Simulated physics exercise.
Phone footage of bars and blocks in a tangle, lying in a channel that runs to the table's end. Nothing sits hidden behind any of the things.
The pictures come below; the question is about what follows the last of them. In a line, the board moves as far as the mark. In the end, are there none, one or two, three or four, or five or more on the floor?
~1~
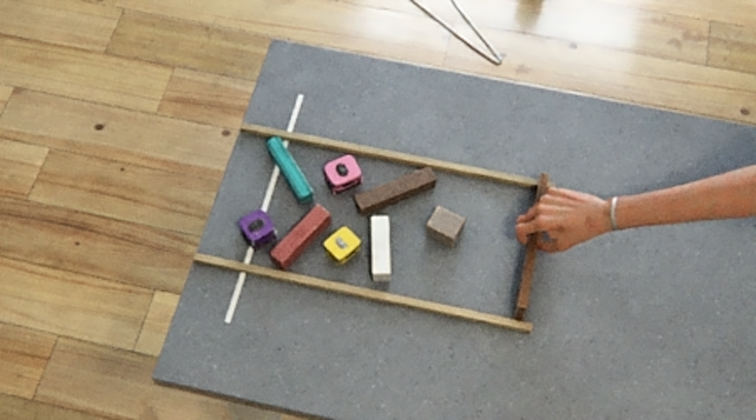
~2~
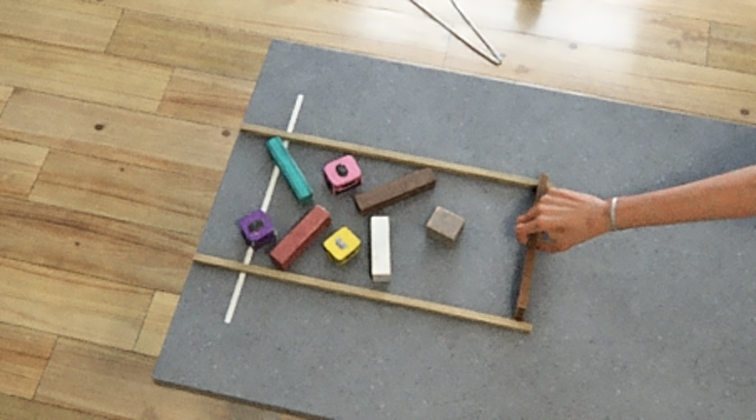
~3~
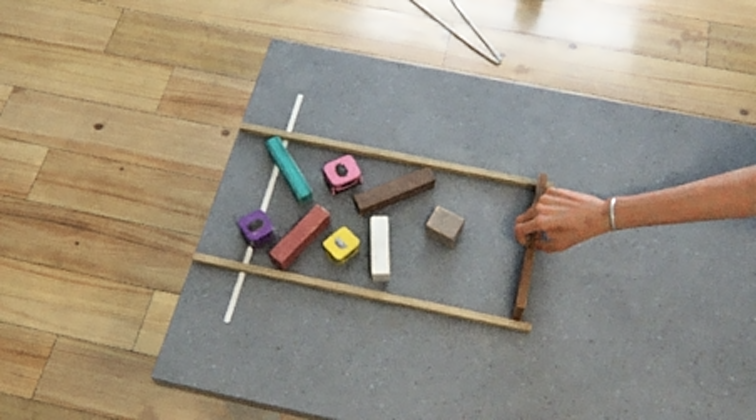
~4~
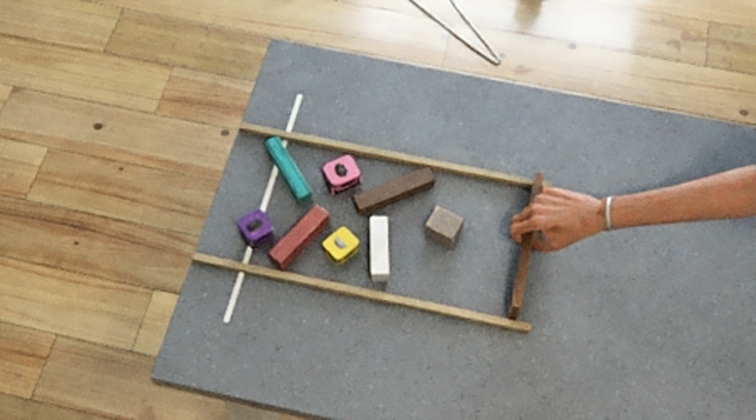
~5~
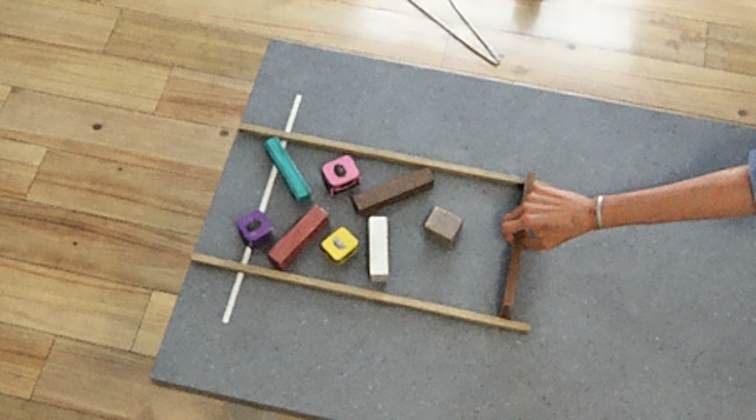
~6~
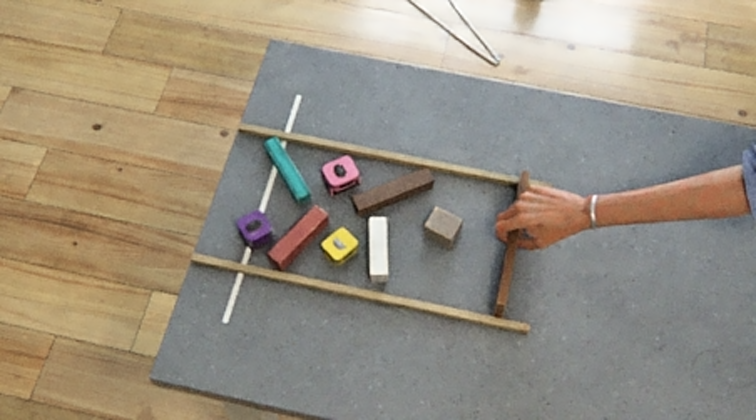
There are three or four on the floor.
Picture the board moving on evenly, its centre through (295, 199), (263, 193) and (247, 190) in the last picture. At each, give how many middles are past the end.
Counts by place: 1 / 3 / 5.
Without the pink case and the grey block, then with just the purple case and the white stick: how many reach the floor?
Well, the first time you'd get 1, and the next time 1.
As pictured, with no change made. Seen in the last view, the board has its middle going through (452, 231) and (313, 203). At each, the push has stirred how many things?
By the first moment it's 1, by the second it's 8.
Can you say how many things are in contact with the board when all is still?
Contact count: 3.
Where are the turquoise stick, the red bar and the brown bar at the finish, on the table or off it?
At the end the turquoise stick does not stay, the red bar does not stay, and the brown bar does not drop.
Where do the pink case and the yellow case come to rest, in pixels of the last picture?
In the last picture the pink case sits around (239, 144) and the yellow case around (212, 239).
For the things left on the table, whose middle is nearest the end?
The one out in front is the pink case.
Soon after, none off yet; purple case at rest near (256, 231); turquoise stick at rest near (287, 171); red bar at rest near (299, 238).
Then, none off yet; purple case at rest near (256, 231); turquoise stick at rest near (287, 171); red bar moving near (290, 238).
Further on, none off yet; purple case moved well along near (203, 219); turquoise stick moved about its own width near (237, 156); red bar moved about its own width near (230, 226).
At rest, the number that fall off is three or four; fallen, red bar, turquoise stick and purple case.
